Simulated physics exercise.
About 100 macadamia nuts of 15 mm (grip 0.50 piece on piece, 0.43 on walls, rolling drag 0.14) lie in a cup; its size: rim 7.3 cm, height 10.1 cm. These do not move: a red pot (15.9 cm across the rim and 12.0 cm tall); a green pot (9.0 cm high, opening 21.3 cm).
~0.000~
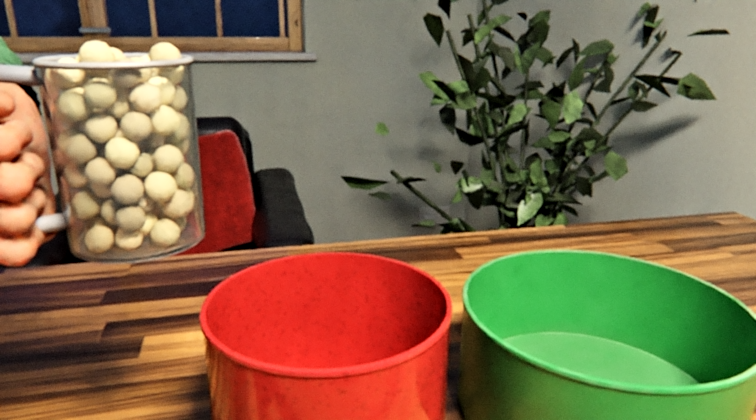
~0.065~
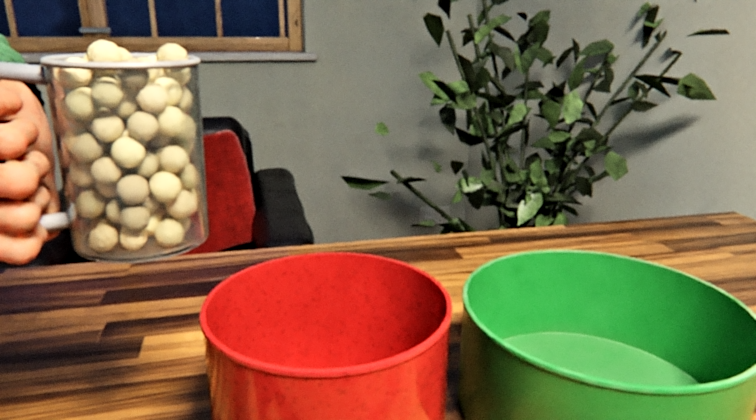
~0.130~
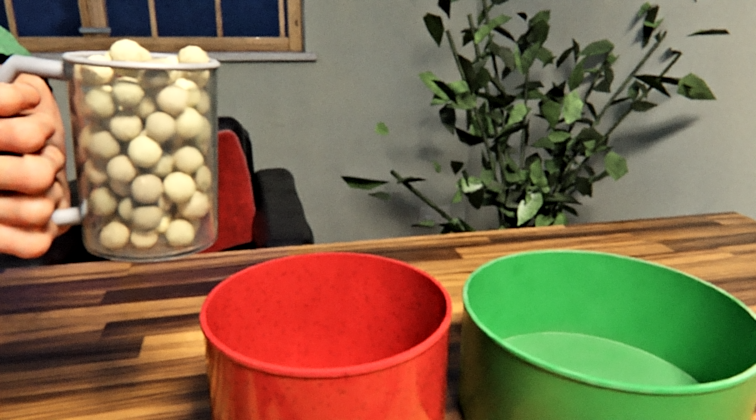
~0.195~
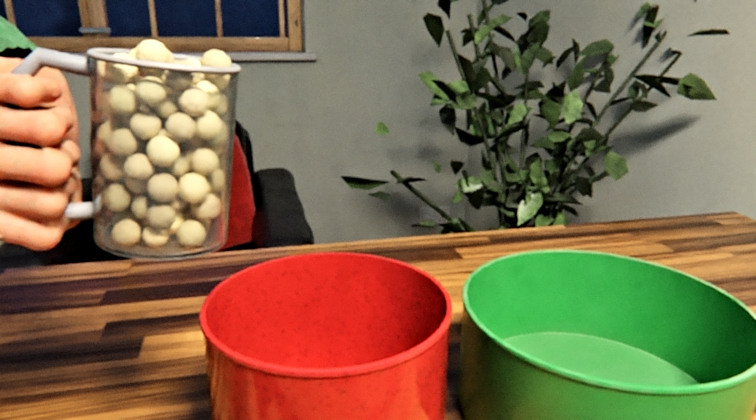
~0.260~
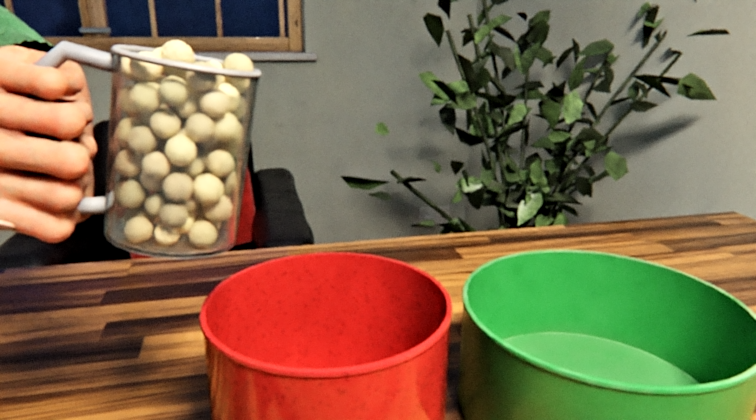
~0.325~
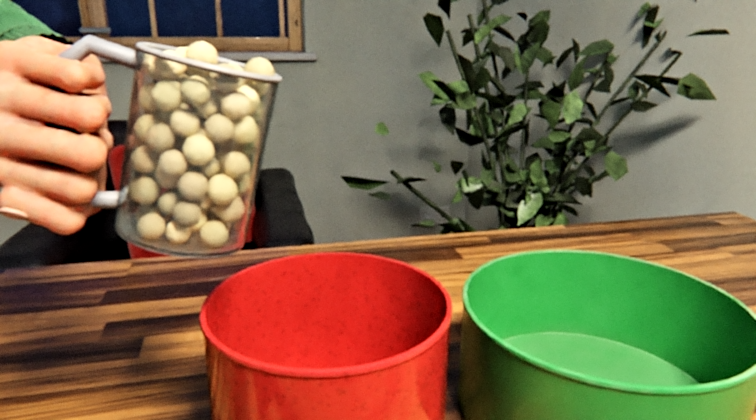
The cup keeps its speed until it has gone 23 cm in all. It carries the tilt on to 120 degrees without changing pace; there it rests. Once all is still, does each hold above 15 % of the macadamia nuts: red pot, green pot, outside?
Red pot: No, green pot: Yes, outside: No.
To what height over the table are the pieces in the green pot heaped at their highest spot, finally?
Some 3.0 cm.
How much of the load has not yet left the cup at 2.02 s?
Roughly 65 per cent.
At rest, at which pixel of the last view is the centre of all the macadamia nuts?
Around (612, 390).
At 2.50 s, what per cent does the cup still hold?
About 10 per cent.
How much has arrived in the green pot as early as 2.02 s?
About 25 per cent by then.
After 0.98 s, tilt 49 degrees; cup 100 %; middle of all pieces near (348, 142).
After 1.52 s, tilt 78 degrees; cup 95 %, green pot 5 %, in the air 5 %; middle of all pieces near (465, 152).
Then, at 2.02 s, tilt 105 degrees; cup 65 %, green pot 25 %, in the air 5 %; middle of all pieces near (541, 221).
After 2.50 s, tilt 120 degrees; cup 10 %, green pot 85 %, in the air 10 %; middle of all pieces near (591, 353).
By 3.3 s all is still; outside 0 %, cup 0 %, red pot 0 %, green pot 100 %.
